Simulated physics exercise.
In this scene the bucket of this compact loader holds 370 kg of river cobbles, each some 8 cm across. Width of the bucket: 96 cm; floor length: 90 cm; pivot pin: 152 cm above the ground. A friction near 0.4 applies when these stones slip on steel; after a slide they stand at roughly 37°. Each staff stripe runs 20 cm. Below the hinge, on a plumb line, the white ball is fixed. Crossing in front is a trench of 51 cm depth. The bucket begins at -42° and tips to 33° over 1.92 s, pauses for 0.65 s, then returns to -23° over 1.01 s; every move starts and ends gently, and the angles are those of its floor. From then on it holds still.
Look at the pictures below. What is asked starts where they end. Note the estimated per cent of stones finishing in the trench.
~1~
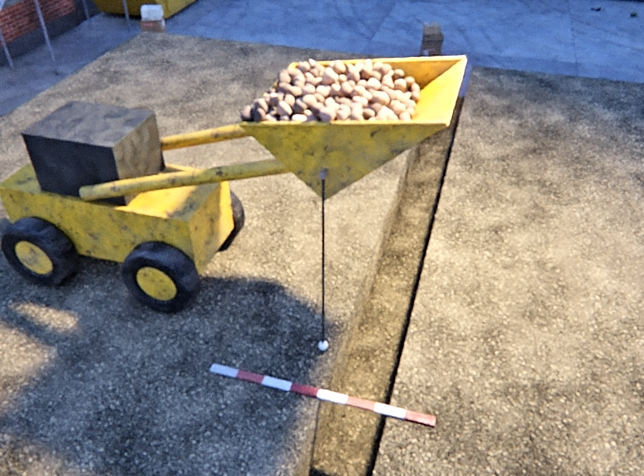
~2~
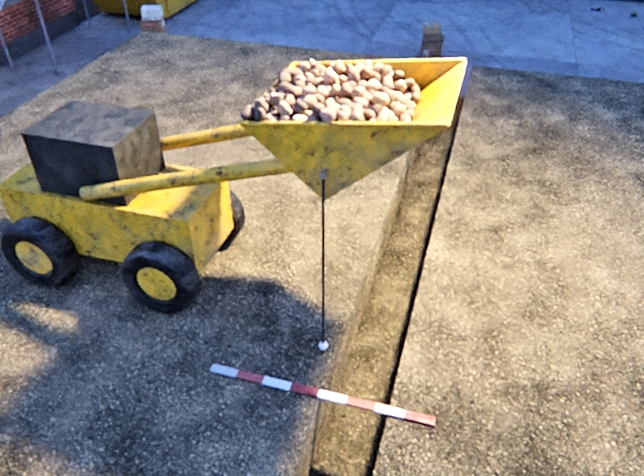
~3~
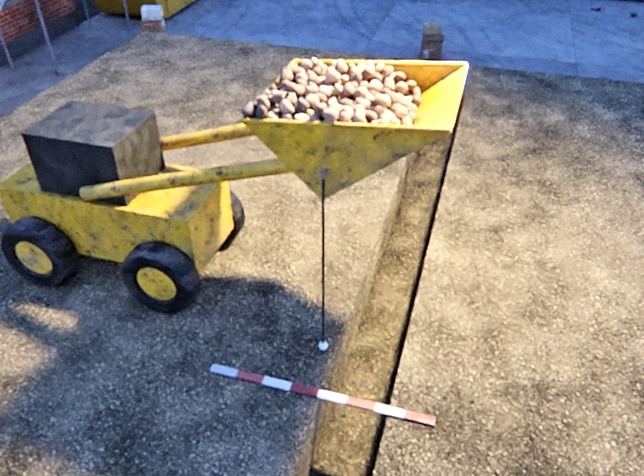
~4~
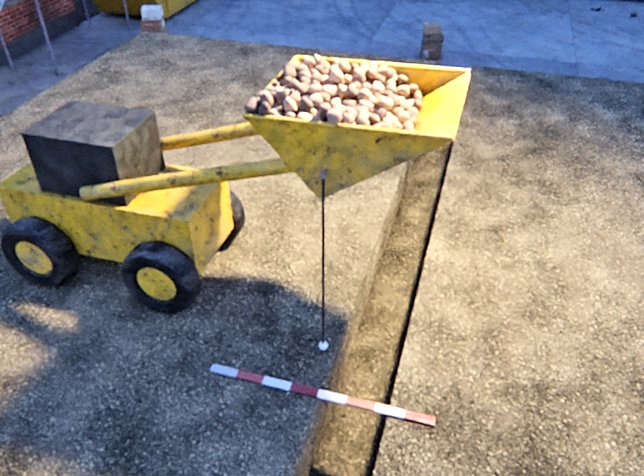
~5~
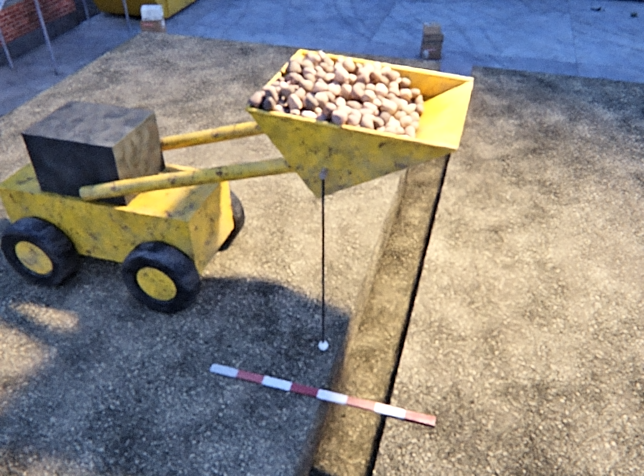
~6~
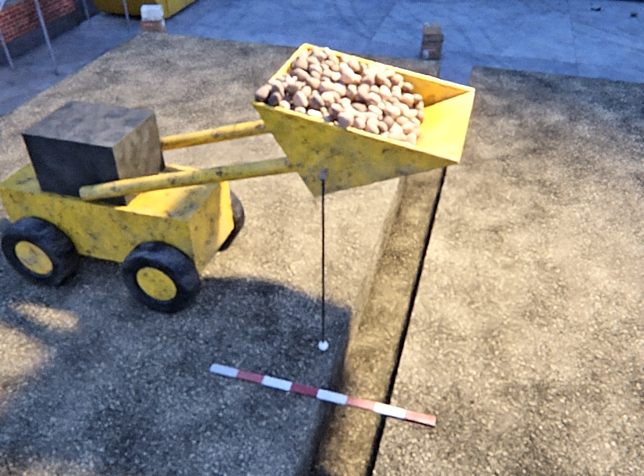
Estimate: 0 per cent.
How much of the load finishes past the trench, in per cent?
Around 100 per cent of the load ends up there.
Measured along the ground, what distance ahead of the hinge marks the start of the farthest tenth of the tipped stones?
Around 180 centimetres.
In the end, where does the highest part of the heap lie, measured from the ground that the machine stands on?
Close to 24 cm above that ground.
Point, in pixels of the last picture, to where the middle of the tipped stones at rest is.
I'd point somewhere around (502, 331).
A little later the floor is at 21°; 99 % in the bucket, 1 % past the trench; the foremost stones are at (448, 198).
Then the floor is at 33°; 40 % in the bucket, 60 % past the trench; the foremost stones are at (529, 342).
Later still the floor is at -23°; 0 % in the bucket, 2 % in the trench, 98 % past the trench; the foremost stones are past the picture's edge.
In the end the floor is at -23°; 0 % in the bucket, 2 % in the trench, 98 % past the trench; the foremost stones are past the picture's edge.
